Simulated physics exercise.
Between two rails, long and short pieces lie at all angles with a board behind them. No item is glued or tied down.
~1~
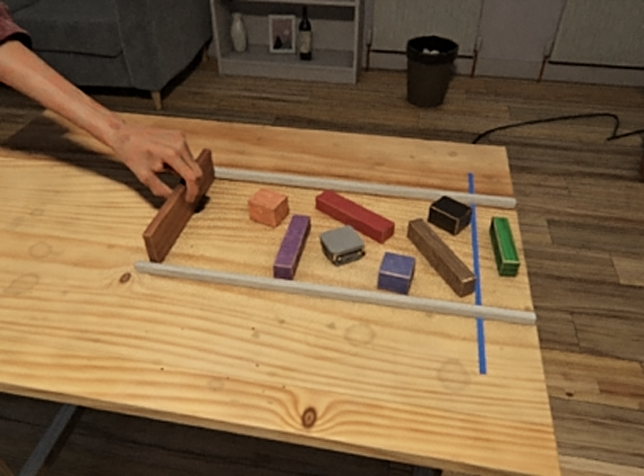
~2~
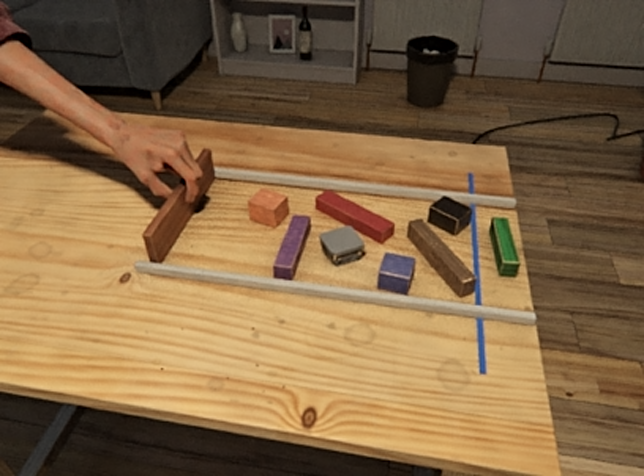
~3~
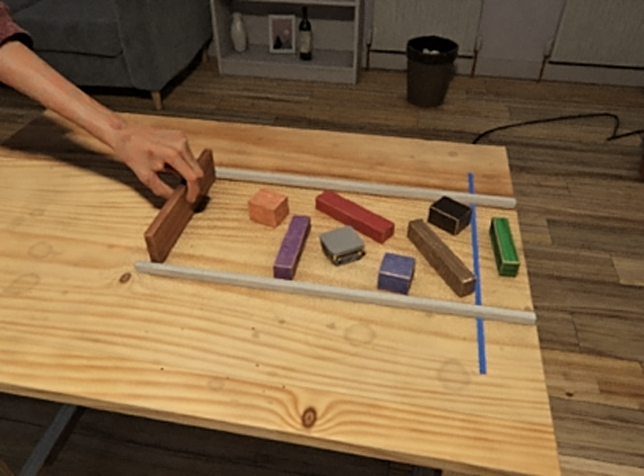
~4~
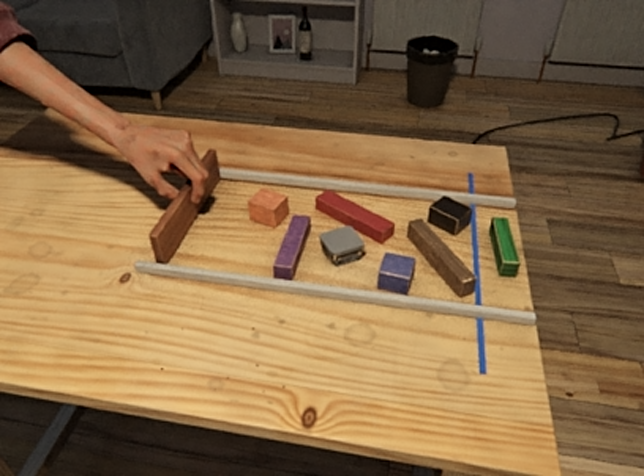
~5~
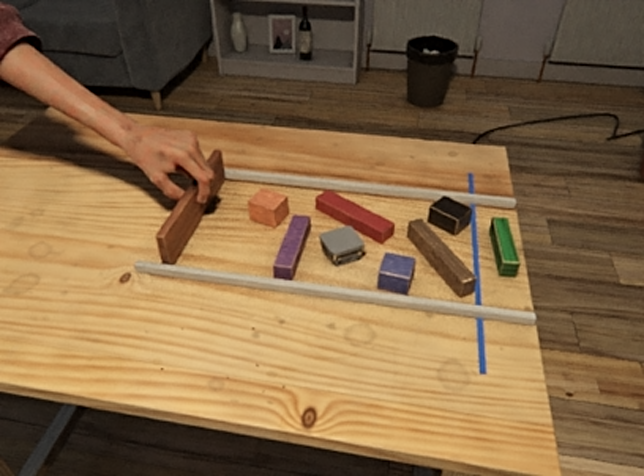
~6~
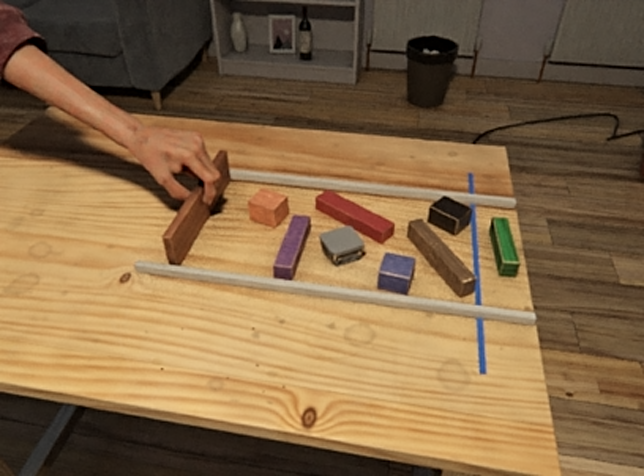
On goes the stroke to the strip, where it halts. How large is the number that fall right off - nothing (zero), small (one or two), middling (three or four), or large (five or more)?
Middling - three or four.
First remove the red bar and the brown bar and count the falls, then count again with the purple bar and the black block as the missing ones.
The first removal gives 1, the second gives 2.
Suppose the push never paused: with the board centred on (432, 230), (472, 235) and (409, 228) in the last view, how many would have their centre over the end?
Place by place: 1, 3 and 0.
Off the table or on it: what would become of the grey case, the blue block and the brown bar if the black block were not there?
Note: Grey case is on by the end; blue block is on by the end; brown bar is off by the end.
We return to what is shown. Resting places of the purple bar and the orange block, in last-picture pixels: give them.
About (488, 270), and the other about (493, 232).
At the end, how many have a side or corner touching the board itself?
3.
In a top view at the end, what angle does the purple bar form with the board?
Near 0 degrees.
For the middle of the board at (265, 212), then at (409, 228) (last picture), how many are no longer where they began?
At the first spot 1, then 8.
Early on, none off yet; green stick at rest near (504, 246); black block at rest near (450, 215); brown bar at rest near (439, 256).
Finally, the number that fall off is three or four; lost, brown bar, black block and green stick.
